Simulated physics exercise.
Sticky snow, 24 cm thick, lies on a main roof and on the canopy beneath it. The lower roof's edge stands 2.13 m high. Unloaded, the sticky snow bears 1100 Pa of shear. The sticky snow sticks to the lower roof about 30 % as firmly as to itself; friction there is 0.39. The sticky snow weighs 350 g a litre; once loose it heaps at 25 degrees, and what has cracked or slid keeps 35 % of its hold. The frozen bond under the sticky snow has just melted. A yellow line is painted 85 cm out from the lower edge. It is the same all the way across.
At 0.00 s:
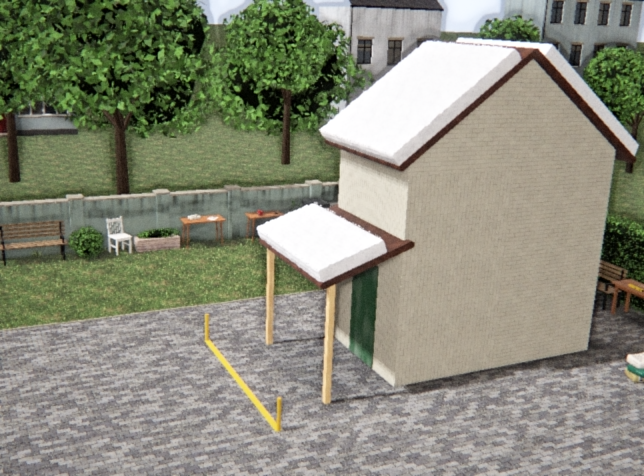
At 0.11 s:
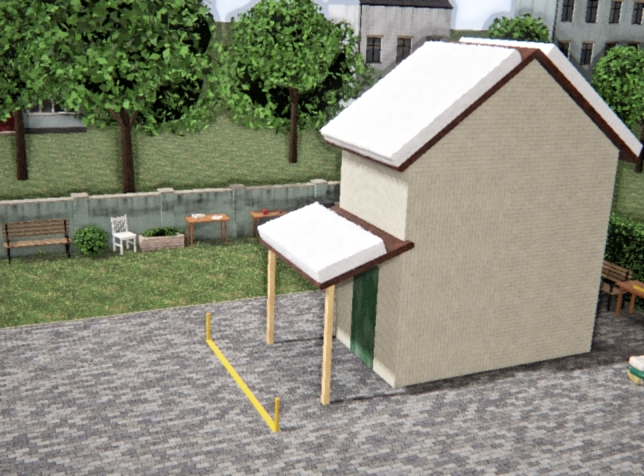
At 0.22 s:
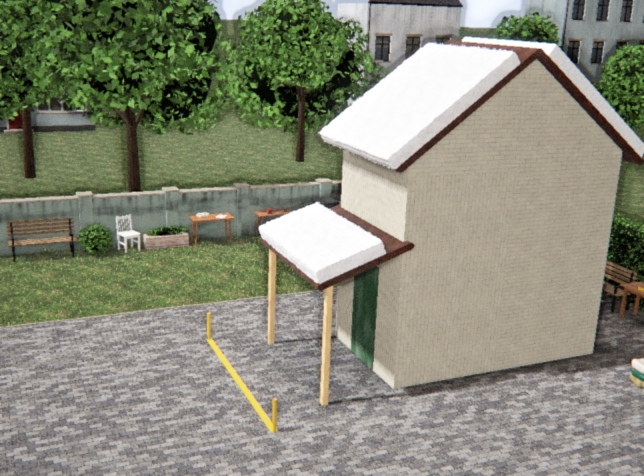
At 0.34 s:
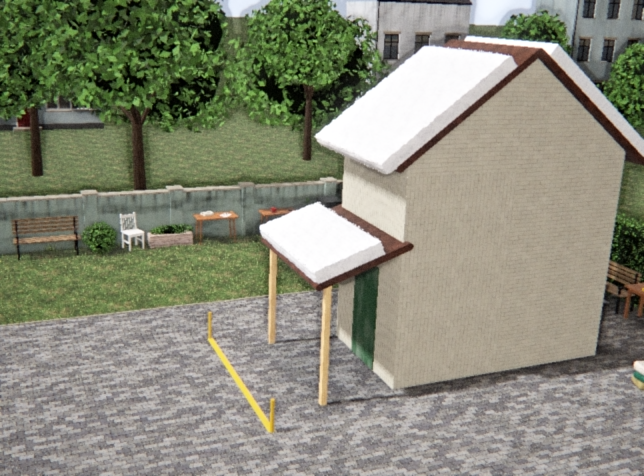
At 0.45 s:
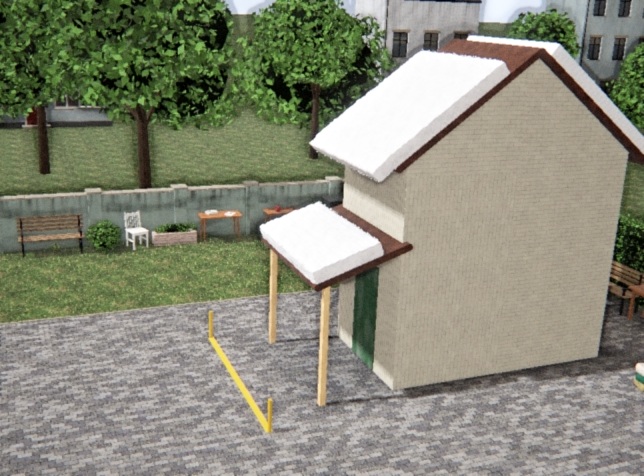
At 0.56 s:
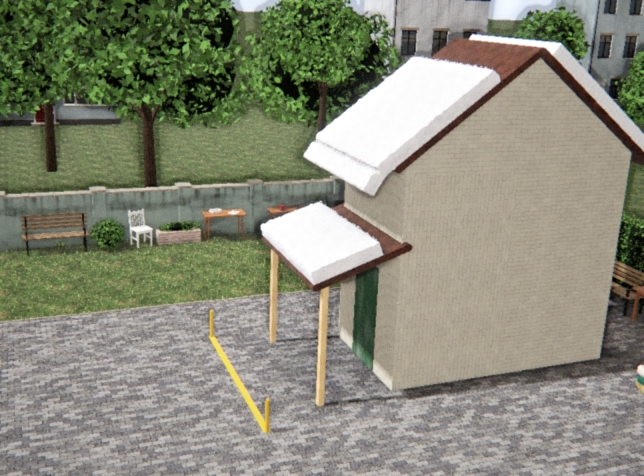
Thick white snow slides slowly down the main roof, baring brown roofing near the ridge.
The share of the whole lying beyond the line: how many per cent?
The share of the whole lying beyond the line is near 60 %.
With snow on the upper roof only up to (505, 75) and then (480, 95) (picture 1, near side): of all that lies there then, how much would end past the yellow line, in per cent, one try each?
In turn about 60 %, 55 %.
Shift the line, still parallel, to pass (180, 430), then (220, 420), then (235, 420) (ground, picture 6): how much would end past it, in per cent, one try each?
In that order: 35 %, 45 %, 50 %.
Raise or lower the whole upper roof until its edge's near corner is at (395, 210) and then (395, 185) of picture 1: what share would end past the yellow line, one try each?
In that order: 50 %, 65 %.
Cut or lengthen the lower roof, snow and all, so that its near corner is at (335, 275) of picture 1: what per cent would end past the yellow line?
In that case some 50 per cent.
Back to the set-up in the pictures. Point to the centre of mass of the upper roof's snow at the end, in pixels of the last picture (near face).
At about (192, 410).
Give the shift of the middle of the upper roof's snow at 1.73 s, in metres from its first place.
Some 5.4 m.
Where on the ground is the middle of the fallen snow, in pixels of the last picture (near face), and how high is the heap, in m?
Near (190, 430), some 0.3 m high.
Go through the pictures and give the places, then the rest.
The first frame shows foremost bit of the sticky snow at (398, 162).
The second frame shows foremost bit of the sticky snow at (396, 163), its middle shifted 2.0 cm.
The third frame shows foremost bit of the sticky snow at (393, 153), its middle shifted 8.3 cm, 3 % of it past the upper edge, in one piece.
The fourth frame shows foremost bit of the sticky snow at (387, 165), its middle shifted 19 cm, 7 % of it past the upper edge, in one piece.
The fifth frame shows foremost bit of the sticky snow at (379, 173), its middle shifted 35 cm, 13 % of it past the upper edge, in one piece.
The sixth frame shows foremost bit of the sticky snow at (369, 182), its middle shifted 57 cm, 21 % of it past the upper edge, cracking.
After 1.10 s, none is below the lower edge and 0 % is past the line.
After 1.73 s, 74 % is below the lower edge and 52 % is past the line.
After 2.37 s, 74 % is below the lower edge and 60 % is past the line.
After 3.00 s, 74 % is below the lower edge and 60 % is past the line.
After 3.10 s, 74 % is below the lower edge and 60 % is past the line.
